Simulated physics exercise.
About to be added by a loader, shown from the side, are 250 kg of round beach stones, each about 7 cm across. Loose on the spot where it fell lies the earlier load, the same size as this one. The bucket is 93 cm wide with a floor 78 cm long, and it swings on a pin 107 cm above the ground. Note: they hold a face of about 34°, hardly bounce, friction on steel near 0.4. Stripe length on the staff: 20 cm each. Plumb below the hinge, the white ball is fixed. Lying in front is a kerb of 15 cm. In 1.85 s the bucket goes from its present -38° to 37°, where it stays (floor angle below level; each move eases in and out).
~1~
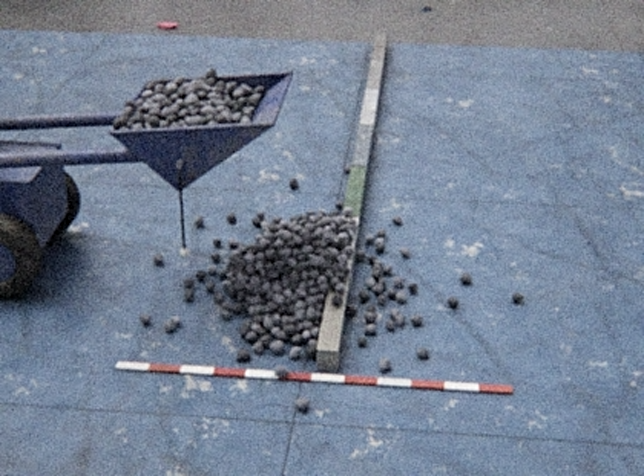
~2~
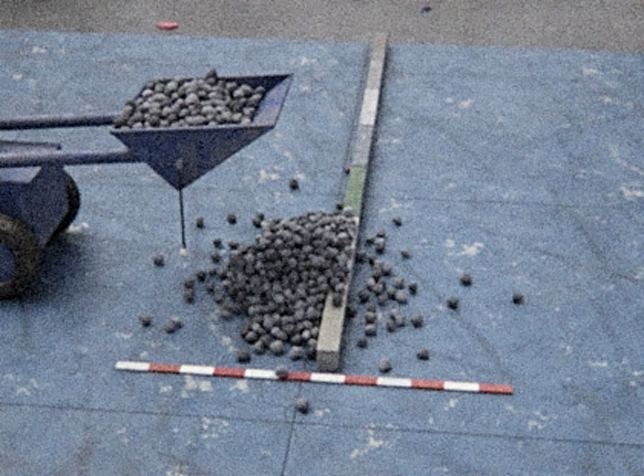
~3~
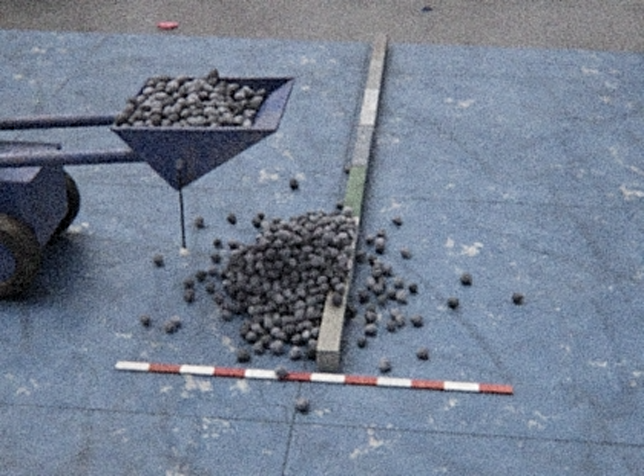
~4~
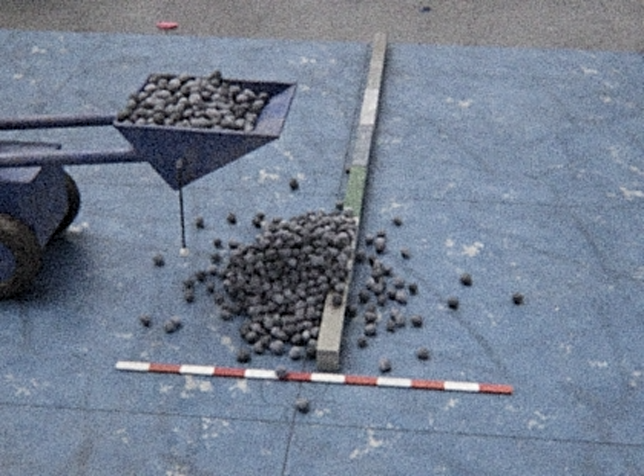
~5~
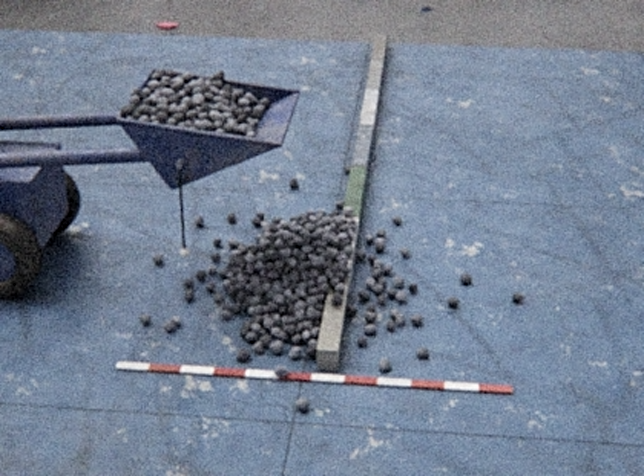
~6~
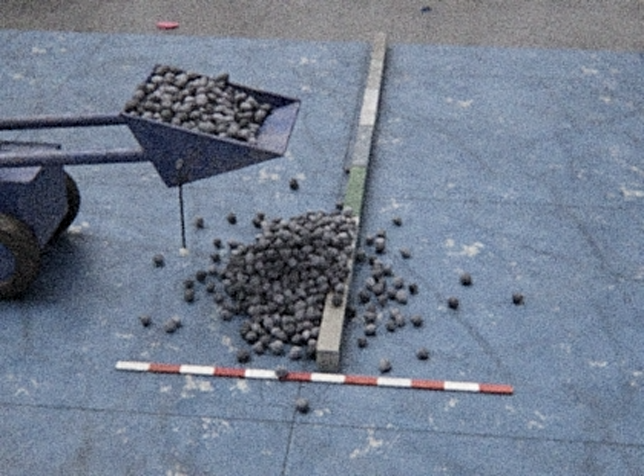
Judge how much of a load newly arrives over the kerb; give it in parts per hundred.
Close to 25 in every hundred.
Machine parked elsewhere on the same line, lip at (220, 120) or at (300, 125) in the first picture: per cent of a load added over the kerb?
First place about 0 %, second about 65 %.
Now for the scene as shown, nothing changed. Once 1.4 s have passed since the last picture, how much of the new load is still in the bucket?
It still holds about 20 per cent.
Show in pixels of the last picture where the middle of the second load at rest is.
Middle: Approx. (307, 260) px.
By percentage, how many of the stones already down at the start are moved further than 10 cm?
I'd put it at about 15 per cent.
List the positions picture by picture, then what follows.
In the first frame, the bucket is at -38°, its lip at (274, 124); the top of the load is at (204, 86). The earlier load is highest near (328, 243), 23 cm above ground level, 93 % on this side of the kerb, 7 % over the kerb.
The second frame shows lip at (275, 126), floor tilted -37°, highest stones at (200, 85).
In the third frame, the bucket is at -35°, its lip at (277, 130); the top of the load is at (196, 86).
The fourth frame shows lip at (279, 136), floor tilted -31°, highest stones at (186, 85).
In the fifth frame, the bucket is at -25°, its lip at (282, 145); the top of the load is at (162, 82).
In the sixth frame, the bucket is at -19°, its lip at (283, 155); the top of the load is at (166, 79).
Then, 0.8 s after the last picture the floor is at 25°; in per cent of one load, 95 in the bucket, 98 on this side of the kerb, 7 over the kerb; the foremost stones are at (437, 300).
Then, 1.4 s after the last picture the floor is at 37°; in per cent of one load, 22 in the bucket, 166 on this side of the kerb, 12 over the kerb; the foremost stones are at (437, 300).
Then, 1.7 s after the last picture the floor is at 37°; in per cent of one load, 0 in the bucket, 175 on this side of the kerb, 25 over the kerb; the foremost stones are at (456, 289).
Then, 4.2 s after the last picture the floor is at 37°; in per cent of one load, 0 in the bucket, 168 on this side of the kerb, 32 over the kerb; the foremost stones are at (483, 285). Net gain over the kerb, 25.
